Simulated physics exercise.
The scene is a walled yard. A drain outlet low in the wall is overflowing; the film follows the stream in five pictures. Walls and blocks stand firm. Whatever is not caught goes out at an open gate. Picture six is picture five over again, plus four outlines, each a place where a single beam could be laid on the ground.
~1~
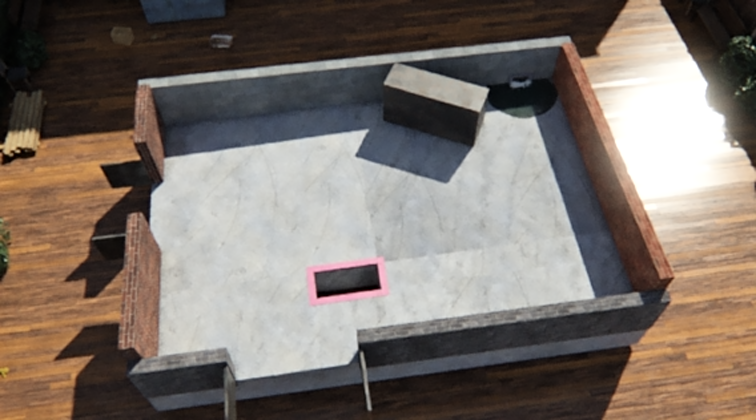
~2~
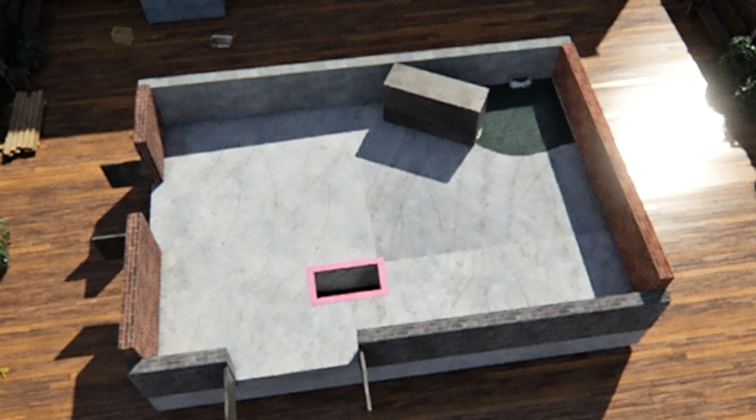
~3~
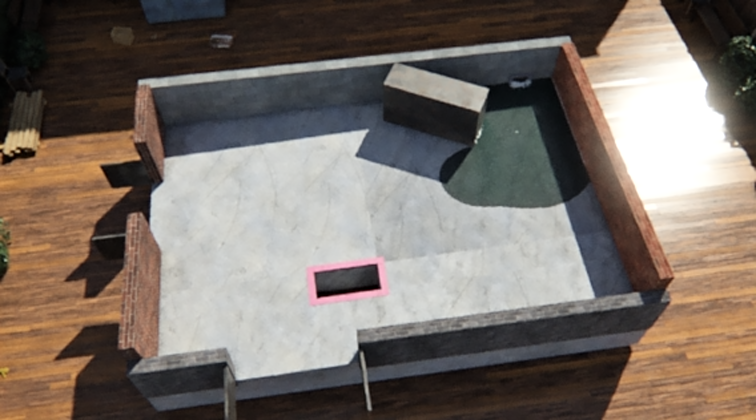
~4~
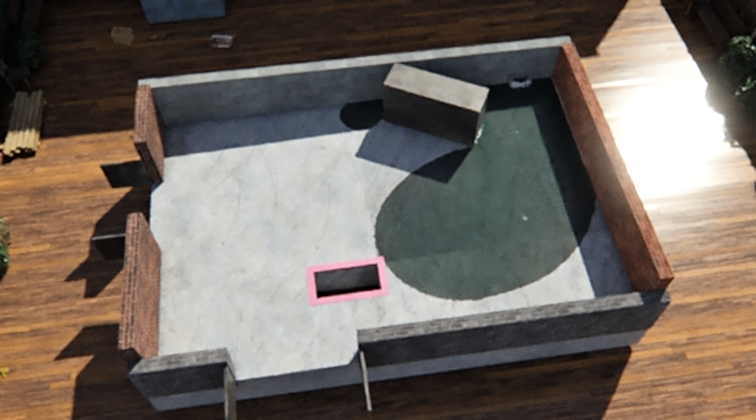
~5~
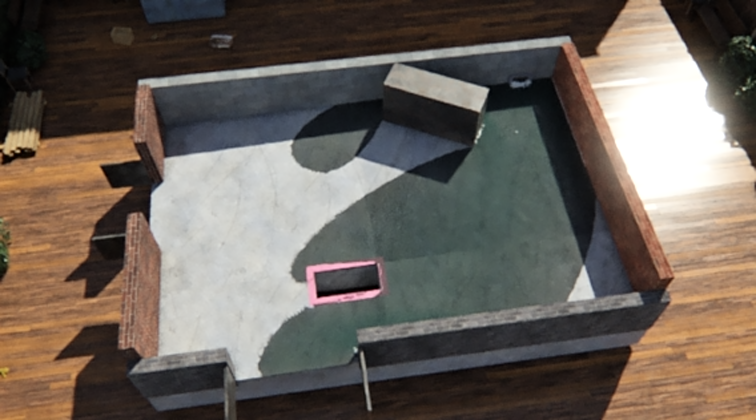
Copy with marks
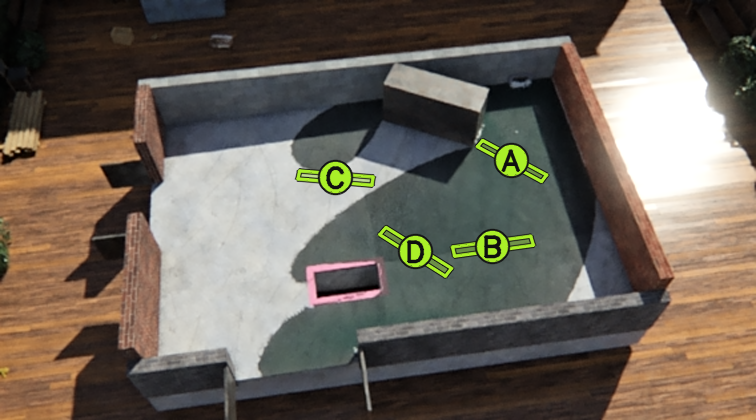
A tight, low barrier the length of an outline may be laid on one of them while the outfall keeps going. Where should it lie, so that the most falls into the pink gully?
Place B does it best.
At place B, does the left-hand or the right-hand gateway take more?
More leaves on the right.
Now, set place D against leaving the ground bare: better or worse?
Worse.
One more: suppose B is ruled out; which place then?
C it is.
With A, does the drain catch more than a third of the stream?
No, it does not.
In lime, A from (480, 143) to (544, 178); B from (453, 251) to (532, 240); C from (298, 174) to (372, 181); D from (382, 231) to (448, 272).
With A, about 15 % of the stream goes into the pink gully, about 81 % out by the gates.
With B, about 42 % of the stream goes into the pink gully, about 56 % out by the gates.
With C, about 24 % of the stream goes into the pink gully, about 73 % out by the gates.
With D, about 9 % of the stream goes into the pink gully, about 90 % out by the gates.
